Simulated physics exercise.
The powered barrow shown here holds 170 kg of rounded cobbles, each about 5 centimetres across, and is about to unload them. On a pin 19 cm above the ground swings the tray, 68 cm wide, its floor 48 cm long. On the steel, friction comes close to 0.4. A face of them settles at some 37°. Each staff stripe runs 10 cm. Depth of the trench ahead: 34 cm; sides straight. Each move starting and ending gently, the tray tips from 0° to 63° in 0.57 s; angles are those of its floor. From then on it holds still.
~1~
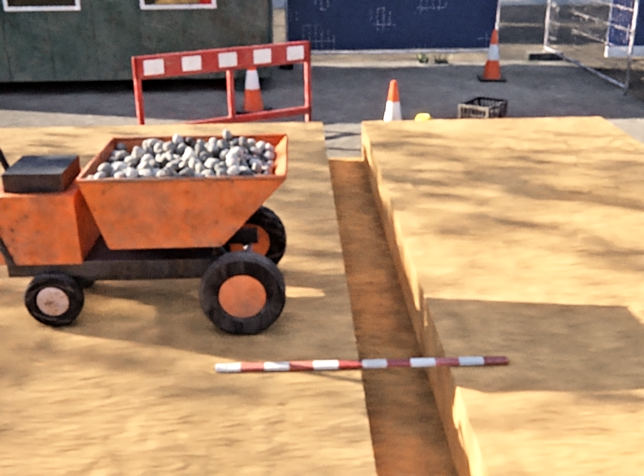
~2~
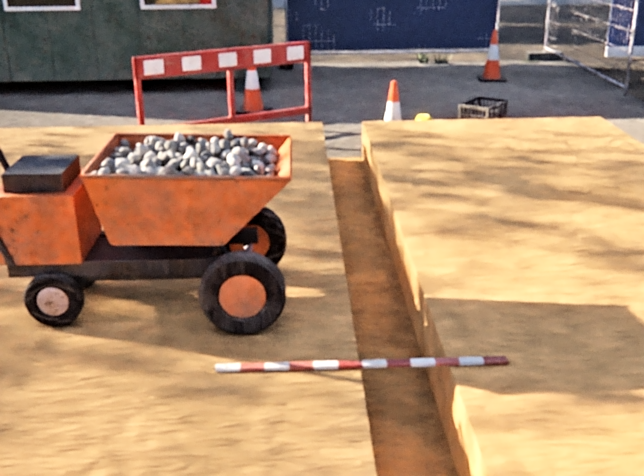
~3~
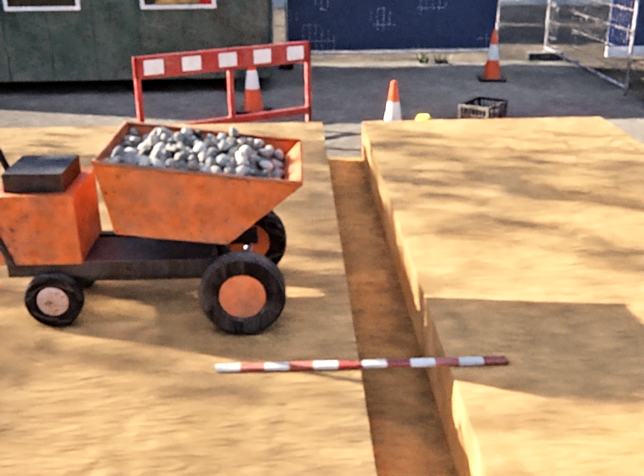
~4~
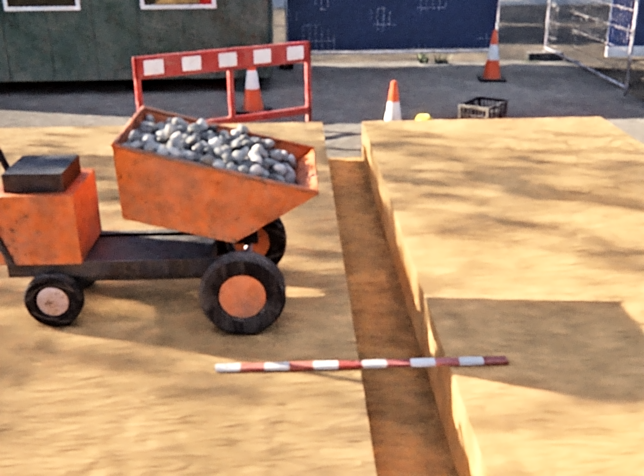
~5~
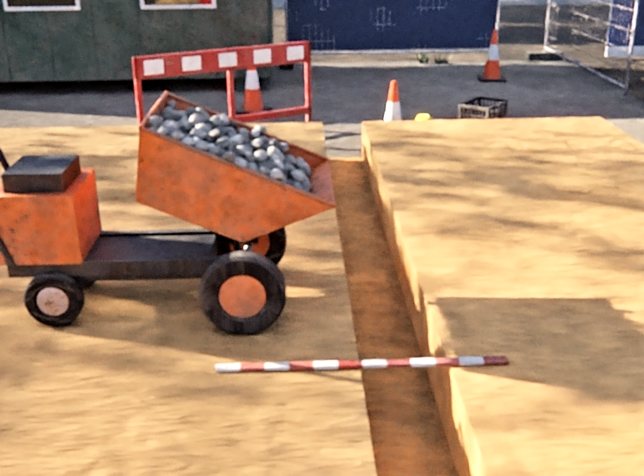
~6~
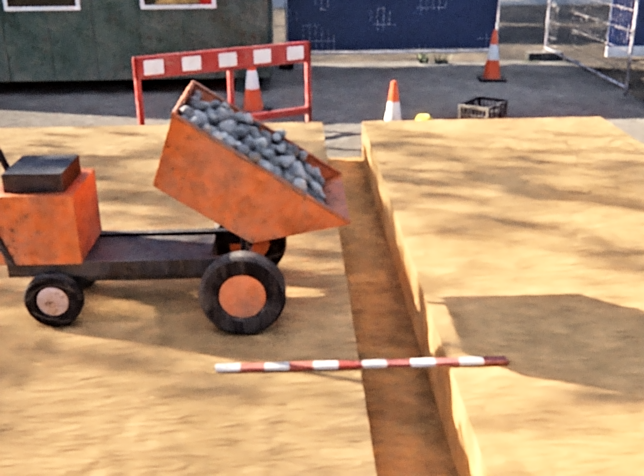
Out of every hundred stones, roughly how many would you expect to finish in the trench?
Close to 59 in every hundred.
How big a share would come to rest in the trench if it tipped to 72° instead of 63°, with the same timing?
About 60 per cent would end up in the trench.
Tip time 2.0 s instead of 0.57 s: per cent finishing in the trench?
Roughly 85 per cent.
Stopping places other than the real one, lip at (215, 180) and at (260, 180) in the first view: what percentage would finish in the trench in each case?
About 80 and 75 per cent.
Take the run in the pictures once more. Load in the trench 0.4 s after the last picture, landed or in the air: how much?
Some 20 per cent.
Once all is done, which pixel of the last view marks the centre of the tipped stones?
Their middle lands near (417, 329).
Then, 0.1 s after the last picture the floor is at 53°, 100 % in the tray; the foremost stones are at (353, 227).
Then, 0.4 s after the last picture the floor is at 63°, 80 % in the tray, 18 % in the trench, 2 % past the trench; the foremost stones are at (437, 280).
Then, 0.7 s after the last picture the floor is at 63°, 29 % in the tray, 31 % in the trench, 41 % past the trench; the foremost stones are at (581, 279).
Then, 2.7 s after the last picture the floor is at 63°, 0 % in the tray, 59 % in the trench, 41 % past the trench; the foremost stones are past the picture's edge.
